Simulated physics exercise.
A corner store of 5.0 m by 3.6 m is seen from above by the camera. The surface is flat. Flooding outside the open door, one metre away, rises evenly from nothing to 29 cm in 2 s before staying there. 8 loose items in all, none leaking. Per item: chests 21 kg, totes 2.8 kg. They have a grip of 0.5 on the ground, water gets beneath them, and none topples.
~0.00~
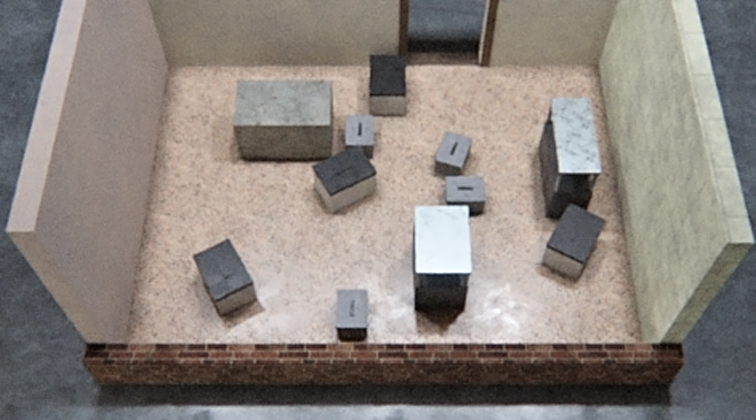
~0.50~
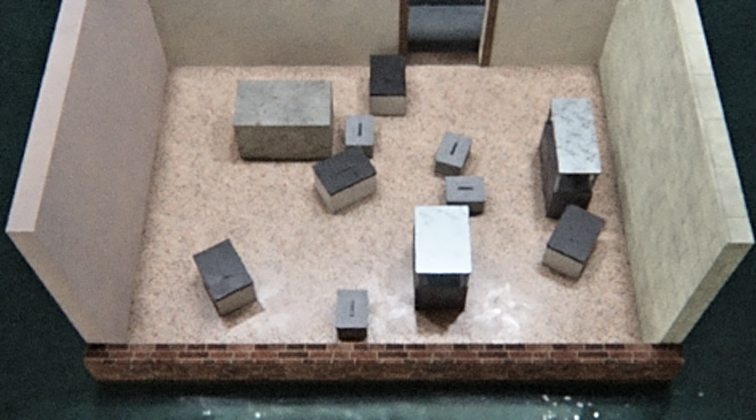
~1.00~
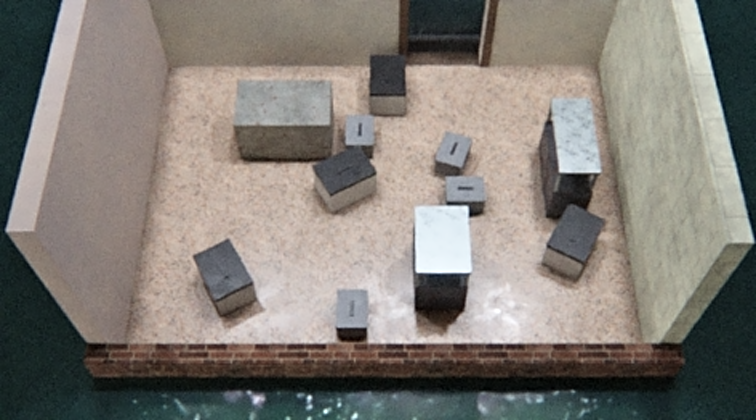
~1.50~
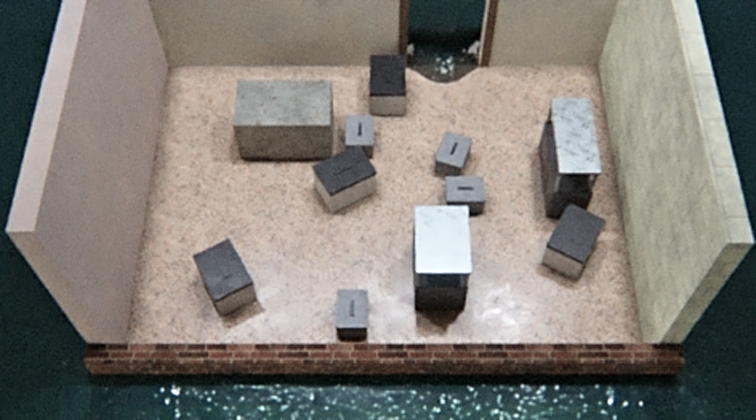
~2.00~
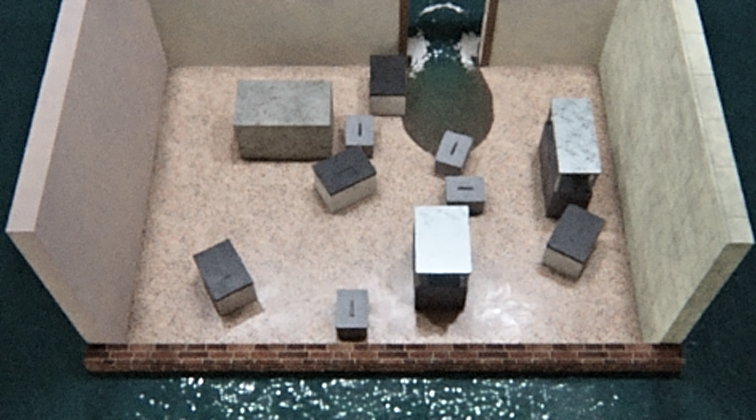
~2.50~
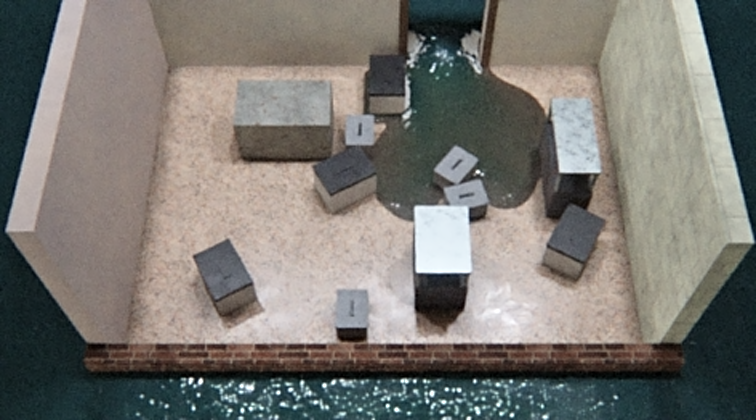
At first, dark-topped boxes, small grey totes and larger blocks stand still on the speckled floor of a walled room while dark water spreads outside. Water then enters through the open doorway at the back and fans across the floor, and two small grey totes near the middle shift and turn slightly.
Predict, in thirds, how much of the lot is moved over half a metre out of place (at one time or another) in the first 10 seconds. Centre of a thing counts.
The fraction shifted will be in the middle third.
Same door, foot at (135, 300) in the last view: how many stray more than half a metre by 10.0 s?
Result: 6 of them.
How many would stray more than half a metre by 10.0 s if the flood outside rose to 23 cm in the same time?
You'd get 4 in that case.
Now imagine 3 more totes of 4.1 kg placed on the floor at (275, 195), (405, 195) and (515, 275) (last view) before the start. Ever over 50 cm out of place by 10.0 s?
One: Within it. Two: Beyond it. Three: Beyond it.
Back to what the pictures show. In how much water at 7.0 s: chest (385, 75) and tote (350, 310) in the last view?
5 and 6 cm.
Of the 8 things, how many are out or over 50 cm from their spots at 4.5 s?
The number I get is 2.
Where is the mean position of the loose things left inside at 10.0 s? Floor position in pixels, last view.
They're centred close to (351, 196).
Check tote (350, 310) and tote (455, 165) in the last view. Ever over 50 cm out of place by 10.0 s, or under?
Beyond, beyond.
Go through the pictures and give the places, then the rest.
In the first frame, a tote at (454, 149) rests on the ground; a tote at (466, 189) rests on the ground; water covers 0.0 m2; 0 of 8 have shifted.
In the second frame, a tote at (454, 149), on the bottom; a tote at (466, 189), on the bottom; water covers 0.0 m2; 0 of 8 have shifted.
In the third frame, a tote at (454, 149), on the bottom; a tote at (466, 189) rests on the ground; water covers 0.0 m2; 0 of 8 have shifted.
In the fourth frame, a tote at (454, 149), on the bottom; a tote at (466, 189), on the bottom; 0.1 m2 under water; 0 of 8 have shifted.
In the fifth frame, a tote at (454, 149) rests on the ground; a tote at (466, 189), on the bottom; 1.0 m2 under water; 0 of 8 have shifted.
In the sixth frame, a tote at (456, 165), on the bottom, 21 cm from its start; a tote at (467, 196) rests on the ground, 8 cm from its start; water covers 3.0 m2; 2 of 8 have shifted.
After 3.5 s 2 of 8 are over 50 cm from their spots; 2 afloat.
After 4.5 s 2 of 8 are over 50 cm from their spots; 3 afloat.
After 7.0 s 3 of 8 are over 50 cm from their spots; 5 afloat.
After 10.0 s 3 of 8 are over 50 cm from their spots, and 3 have been at some point; 4 afloat.
